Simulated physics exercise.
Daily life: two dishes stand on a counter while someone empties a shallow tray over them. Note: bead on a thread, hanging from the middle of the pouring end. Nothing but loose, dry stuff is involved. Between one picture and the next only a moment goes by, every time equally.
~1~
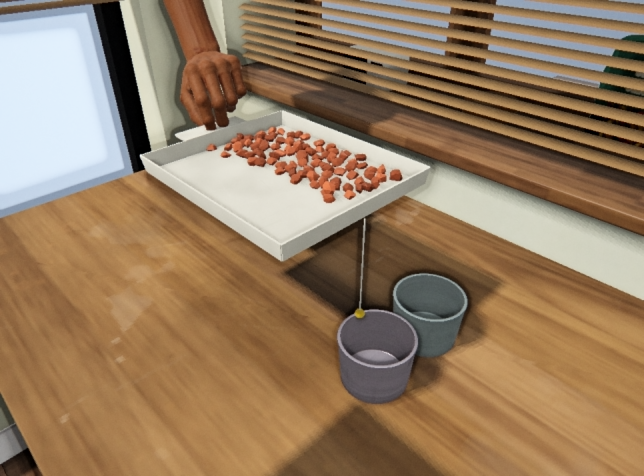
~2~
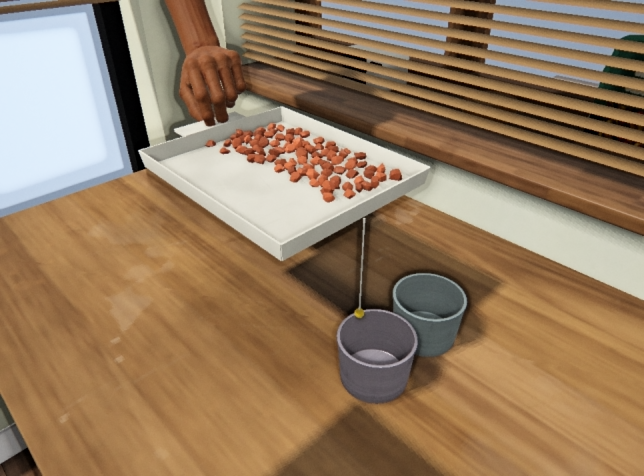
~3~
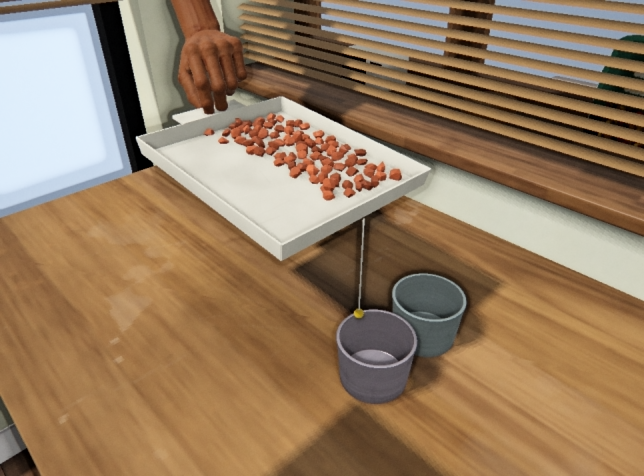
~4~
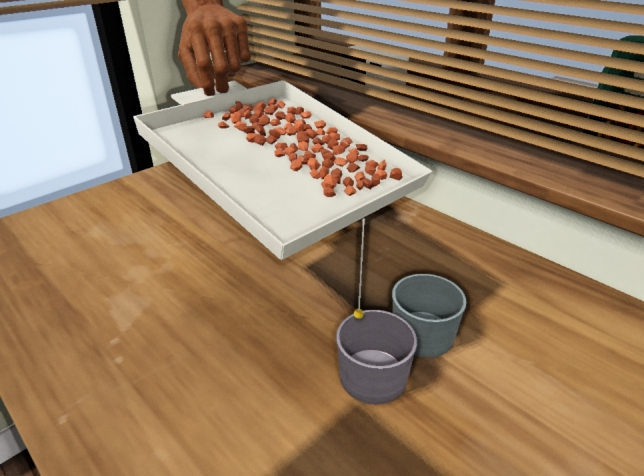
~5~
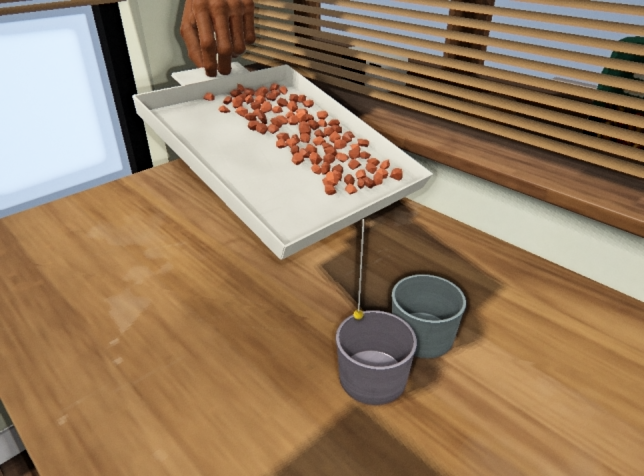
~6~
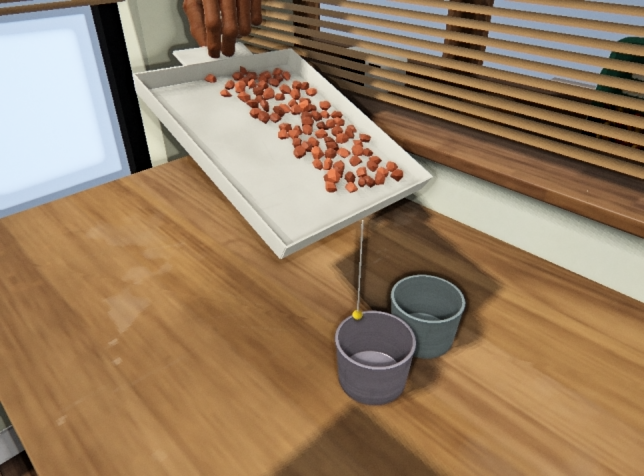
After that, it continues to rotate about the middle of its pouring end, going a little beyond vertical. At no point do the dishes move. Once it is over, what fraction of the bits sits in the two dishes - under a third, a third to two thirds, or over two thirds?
The dishes hold a third to two thirds of the bits.
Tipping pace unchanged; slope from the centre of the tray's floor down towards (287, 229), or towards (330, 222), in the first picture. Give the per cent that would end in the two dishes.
It comes to about 0 per cent the first time and about 20 per cent the second.
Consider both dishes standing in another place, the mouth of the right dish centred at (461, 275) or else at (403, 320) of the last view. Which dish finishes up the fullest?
One: Left. Two: The right dish.
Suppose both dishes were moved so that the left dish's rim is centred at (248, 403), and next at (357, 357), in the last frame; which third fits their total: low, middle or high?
In order of the places: Below one third, then between a third and two thirds.
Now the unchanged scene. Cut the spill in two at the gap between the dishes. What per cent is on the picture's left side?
10 %, roughly.
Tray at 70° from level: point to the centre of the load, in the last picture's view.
Near the pixel (391, 185).
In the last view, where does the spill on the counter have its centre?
I'd put the middle at roughly (469, 415).
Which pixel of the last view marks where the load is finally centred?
Somewhere around (418, 368) in the final view.
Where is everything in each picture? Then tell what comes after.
The first picture shows corners of the pouring end near (281, 242) and (427, 167), level; middle of the load near (302, 157), bits of crushed brick; left dish near (406, 374); right dish near (456, 329); bead on its thread near (360, 313).
The second picture shows corners of the pouring end near (281, 242) and (426, 167), level; middle of the load near (302, 155).
The third picture shows corners of the pouring end near (282, 242) and (427, 168), tipped barely, lowest at the right corner; middle of the load near (301, 149).
The fourth picture shows corners of the pouring end near (284, 242) and (428, 170), tipped a little, lowest at the right corner; middle of the load near (303, 140).
The fifth picture shows corners of the pouring end near (285, 243) and (429, 173), tipped clearly, lowest at the right corner; middle of the load near (305, 131).
The sixth picture shows corners of the pouring end near (286, 244) and (429, 175), tipped clearly, lowest at the right corner; middle of the load near (307, 122); left dish near (404, 376); right dish near (454, 331).
Shortly afterwards, tray tipped steeply; all but a few on the tray; only a few in the air.
Next, tray tipped past a quarter turn; near a quarter on the tray; a little in the left dish; a little in the right dish; near a third outside both; a little in the air.
Some moments later, tray tipped past a quarter turn; near a quarter in the left dish; near a quarter in the right dish; near half outside both.
In the end, tray tipped past a quarter turn; near a quarter in the left dish; near a quarter in the right dish; near half outside both.
